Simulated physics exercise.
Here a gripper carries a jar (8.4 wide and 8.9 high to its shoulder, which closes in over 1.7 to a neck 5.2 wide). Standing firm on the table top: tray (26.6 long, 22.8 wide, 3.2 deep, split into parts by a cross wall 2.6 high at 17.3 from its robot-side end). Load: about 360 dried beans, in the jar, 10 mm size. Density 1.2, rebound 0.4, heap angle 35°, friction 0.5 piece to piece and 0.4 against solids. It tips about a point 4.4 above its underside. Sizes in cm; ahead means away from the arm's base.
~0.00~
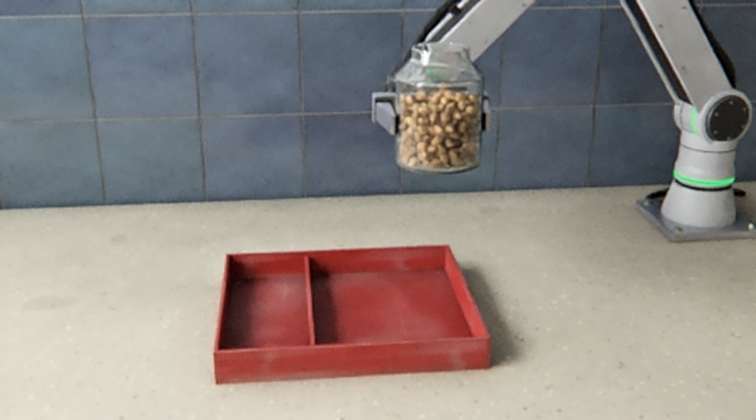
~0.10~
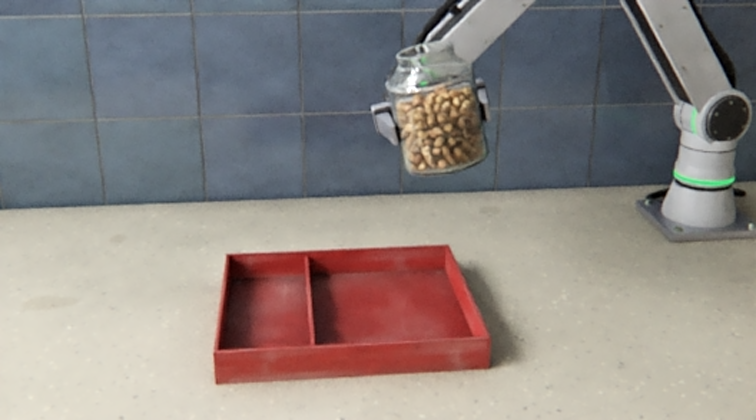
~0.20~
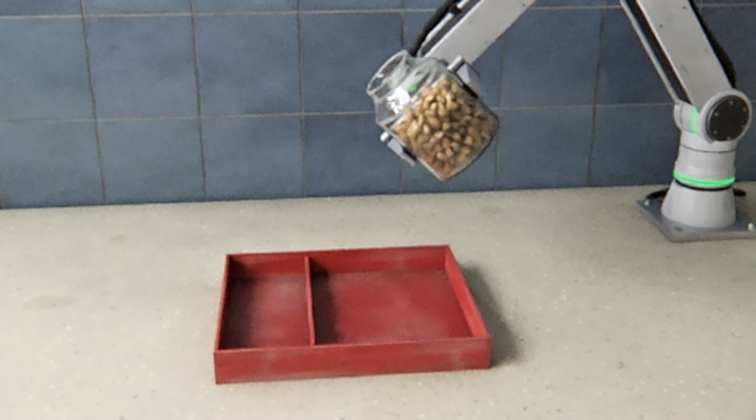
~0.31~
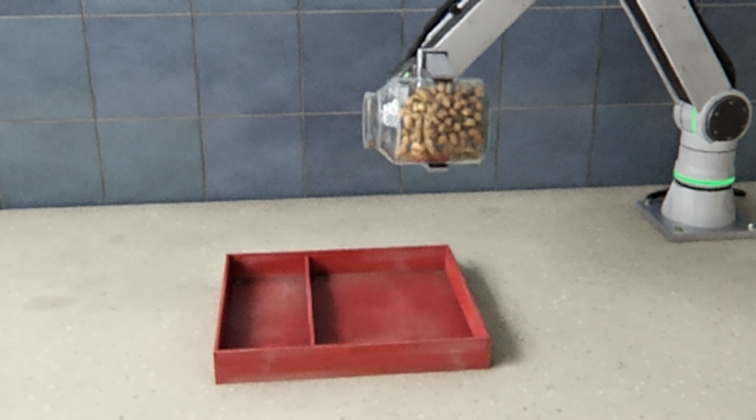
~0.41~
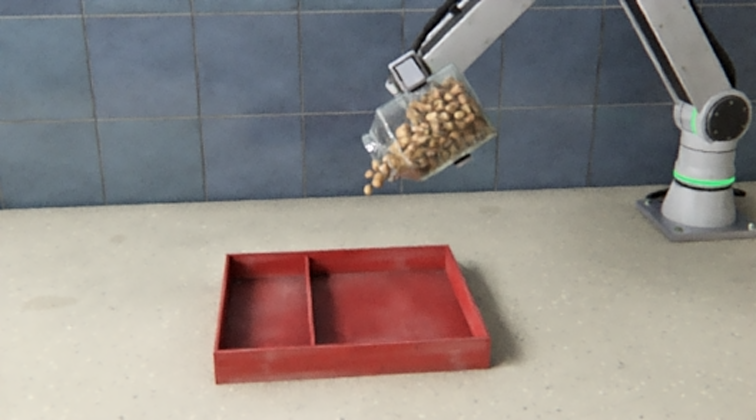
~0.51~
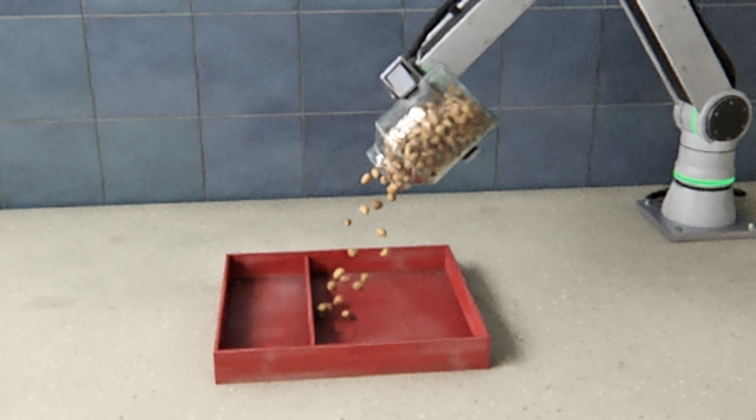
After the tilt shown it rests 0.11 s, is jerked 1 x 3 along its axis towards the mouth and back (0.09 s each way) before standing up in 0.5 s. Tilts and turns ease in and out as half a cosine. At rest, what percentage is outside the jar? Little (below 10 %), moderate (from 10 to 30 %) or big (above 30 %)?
Share outside the jar: Big (above 30 %).
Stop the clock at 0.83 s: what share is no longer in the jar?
About 30 per cent by then.
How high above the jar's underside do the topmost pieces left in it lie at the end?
About 7.0 cm.
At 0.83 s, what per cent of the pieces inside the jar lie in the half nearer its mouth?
Some 80 per cent.
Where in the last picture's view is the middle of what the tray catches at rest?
At about (340, 314).
After 0.83 s, tipped 133°, highest piece 24 above the table; 252 in the jar, 102 in the robot-side part, 1 in the far-side part, 10 in flight or on a rim.
After 1.14 s, tipped 30°, highest piece 28 above the table; 218 in the jar, 132 in the robot-side part, 11 in the far-side part, 4 in flight or on a rim.
After 1.50 s, upright, highest piece 26 above the table; 218 in the jar, 134 in the robot-side part, 13 in the far-side part.
After 2.20 s, upright, highest piece 26 above the table; 218 in the jar, 134 in the robot-side part, 13 in the far-side part.
In the end, 218 in the jar, 134 in the robot-side part, 13 in the far-side part. That is 40 % outside the jar.
